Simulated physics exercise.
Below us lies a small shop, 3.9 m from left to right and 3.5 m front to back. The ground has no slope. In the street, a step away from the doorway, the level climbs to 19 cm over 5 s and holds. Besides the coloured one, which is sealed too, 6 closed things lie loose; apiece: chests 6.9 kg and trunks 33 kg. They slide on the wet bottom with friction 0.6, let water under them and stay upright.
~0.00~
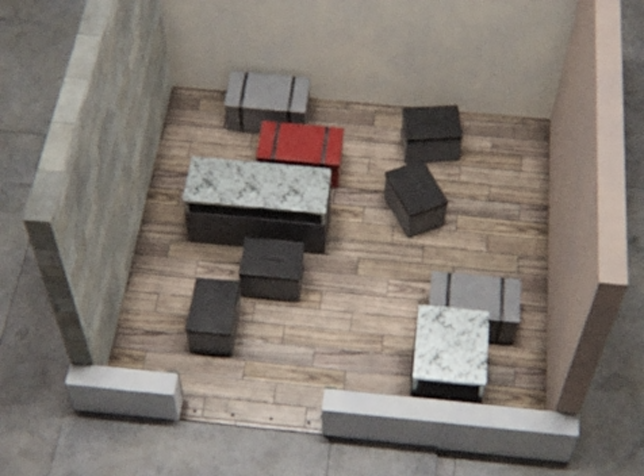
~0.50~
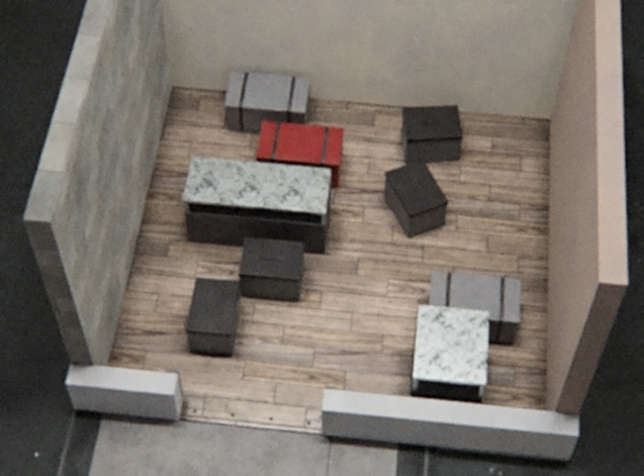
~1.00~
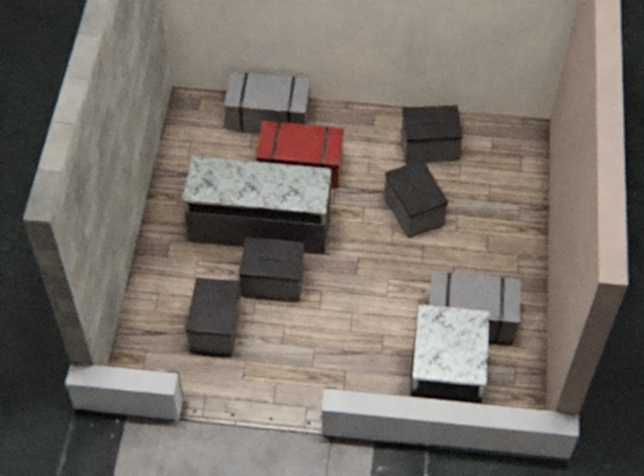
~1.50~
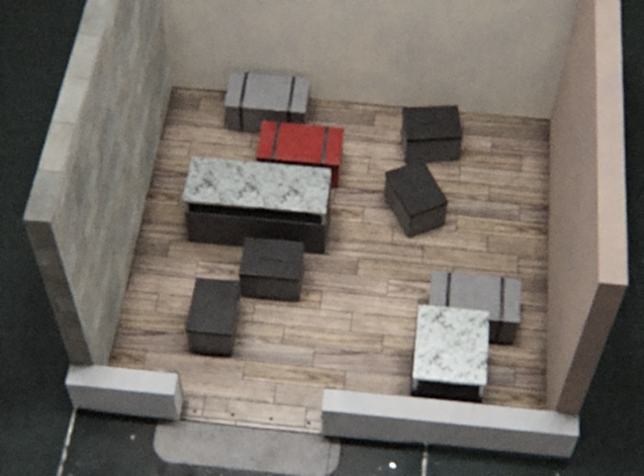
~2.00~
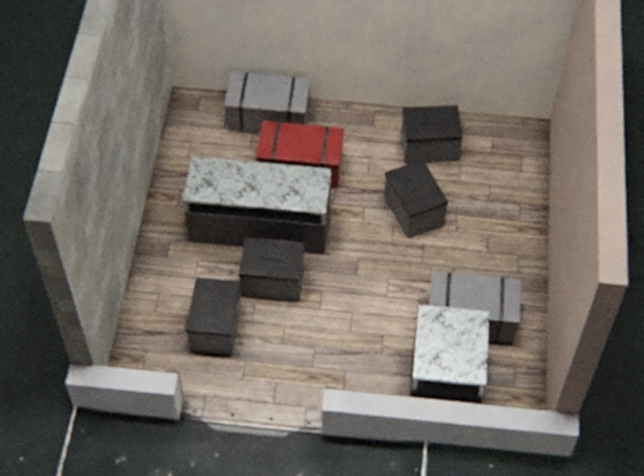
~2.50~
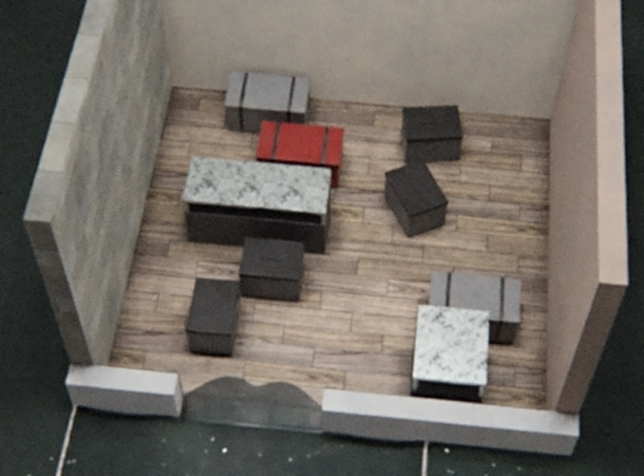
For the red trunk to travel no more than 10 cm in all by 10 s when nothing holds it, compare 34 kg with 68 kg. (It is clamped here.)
I expect that the smaller load will do.
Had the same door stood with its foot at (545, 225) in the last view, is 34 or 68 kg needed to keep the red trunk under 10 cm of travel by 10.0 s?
Then only the larger load is enough.
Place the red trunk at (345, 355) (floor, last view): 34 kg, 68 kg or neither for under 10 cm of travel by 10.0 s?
Only the larger holds.
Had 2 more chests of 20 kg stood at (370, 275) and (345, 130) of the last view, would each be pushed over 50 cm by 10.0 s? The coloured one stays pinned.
In that order: Over, short of it.
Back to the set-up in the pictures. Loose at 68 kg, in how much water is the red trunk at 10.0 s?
About 6 cm.
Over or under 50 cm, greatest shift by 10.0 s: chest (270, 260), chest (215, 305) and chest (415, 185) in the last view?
In that order: Past it, past it, over.
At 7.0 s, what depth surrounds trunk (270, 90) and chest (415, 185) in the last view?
Roughly 3 and 4 cm.
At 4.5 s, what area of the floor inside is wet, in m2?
About 4.0 m2.
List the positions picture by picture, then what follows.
In the first frame, the red trunk at (300, 142), on the bottom; 0.0 m2 under water; 0 of 7 have shifted.
In the second frame, the red trunk at (300, 142) rests on the ground; 0.0 m2 under water; 0 of 7 have shifted.
In the third frame, the red trunk at (300, 142), on the bottom; 0.0 m2 under water; 0 of 7 have shifted.
In the fourth frame, the red trunk at (300, 142), on the bottom; water covers 0.0 m2; 0 of 7 have shifted.
In the fifth frame, the red trunk at (300, 142) rests on the ground; water covers 0.0 m2; 0 of 7 have shifted.
In the sixth frame, the red trunk at (300, 142), on the bottom; 0.2 m2 under water; 0 of 7 have shifted.
After 3.5 s the red trunk would be 0 cm from its start with 34 kg and 0 cm from its start with 68 kg; 0 cm of water round it then.
After 4.5 s the red trunk would be 0 cm from its start with 34 kg and 0 cm from its start with 68 kg; 0 cm of water round it then.
After 7.0 s the red trunk would be 0 cm from its start with 34 kg and 0 cm from its start with 68 kg; 1 cm of water round it then.
After 10.0 s the red trunk would be 0 cm from its start with 34 kg and 0 cm from its start with 68 kg; 6 cm of water round it then.
